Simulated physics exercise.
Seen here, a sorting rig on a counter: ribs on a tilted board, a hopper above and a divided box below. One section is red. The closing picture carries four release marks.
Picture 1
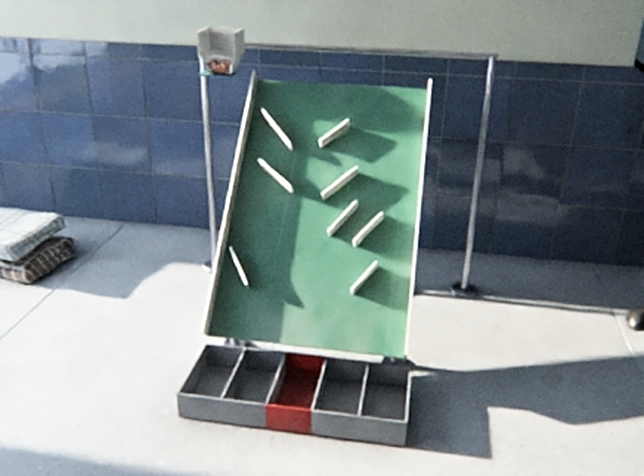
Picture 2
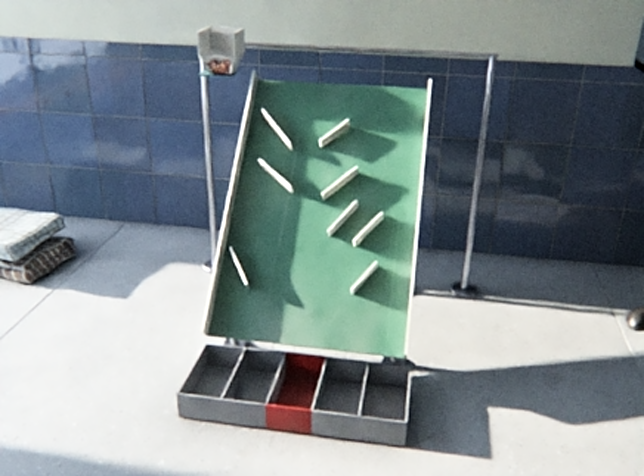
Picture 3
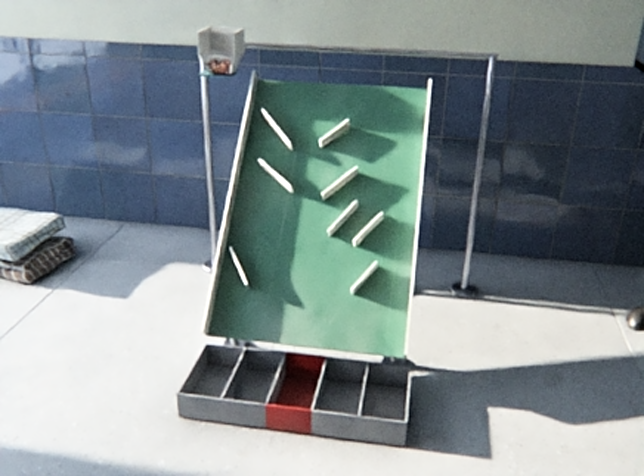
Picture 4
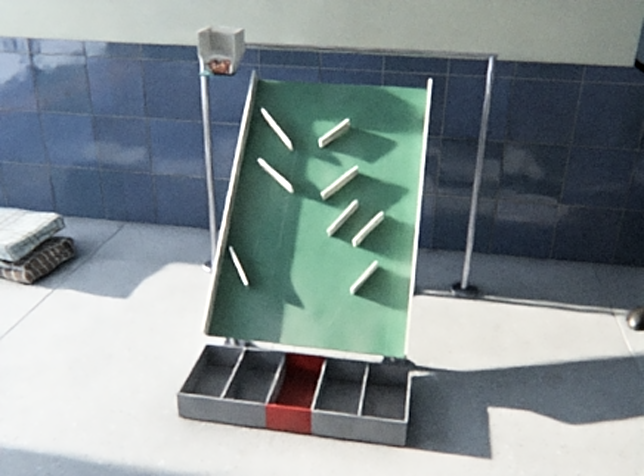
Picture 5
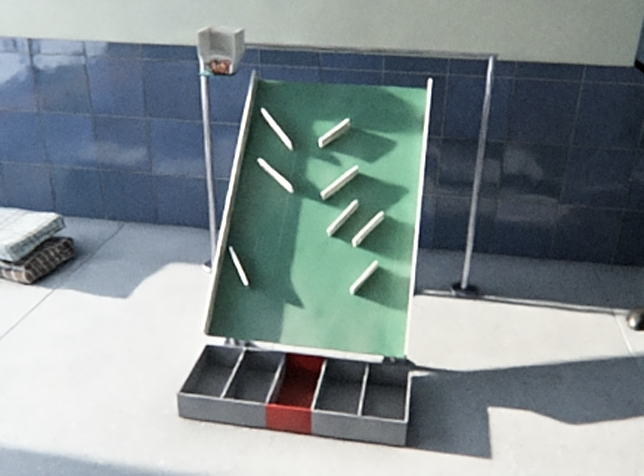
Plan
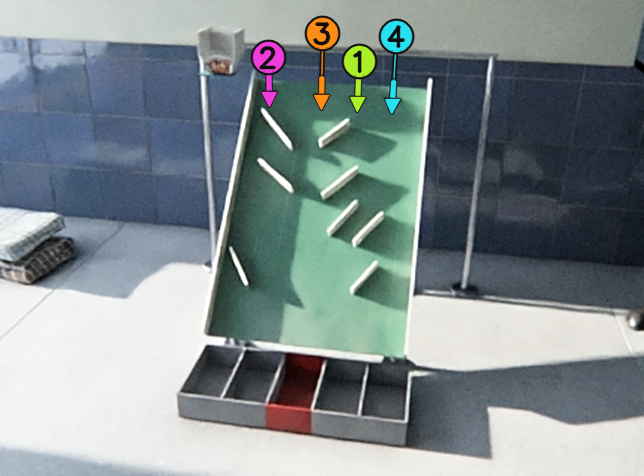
On a sunlit counter by blue tiles, a tilted green board with pale ribs stood below a small hopper and behind a divided gray box with a red middle section, and nothing moved.
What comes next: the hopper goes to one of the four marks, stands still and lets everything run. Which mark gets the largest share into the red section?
The best mark is 3.
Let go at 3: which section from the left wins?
The third.
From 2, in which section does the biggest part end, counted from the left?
The third from the left.
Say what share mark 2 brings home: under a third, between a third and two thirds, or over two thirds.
Between a third and two thirds.
On the marked copy, mark 1 meets the board at (357, 106); mark 2 meets the board at (269, 101); mark 3 meets the board at (321, 104); mark 4 meets the board at (392, 108).
If 1 is chosen, close to a third in the red section, close to half in other sections, only a few outside the box.
If 2 is chosen, close to half in the red section, close to a third in other sections, a small share outside the box.
If 3 is chosen, close to two thirds in the red section, close to a quarter in other sections, a small share outside the box.
If 4 is chosen, close to a third in the red section, close to half in other sections, a small share outside the box.
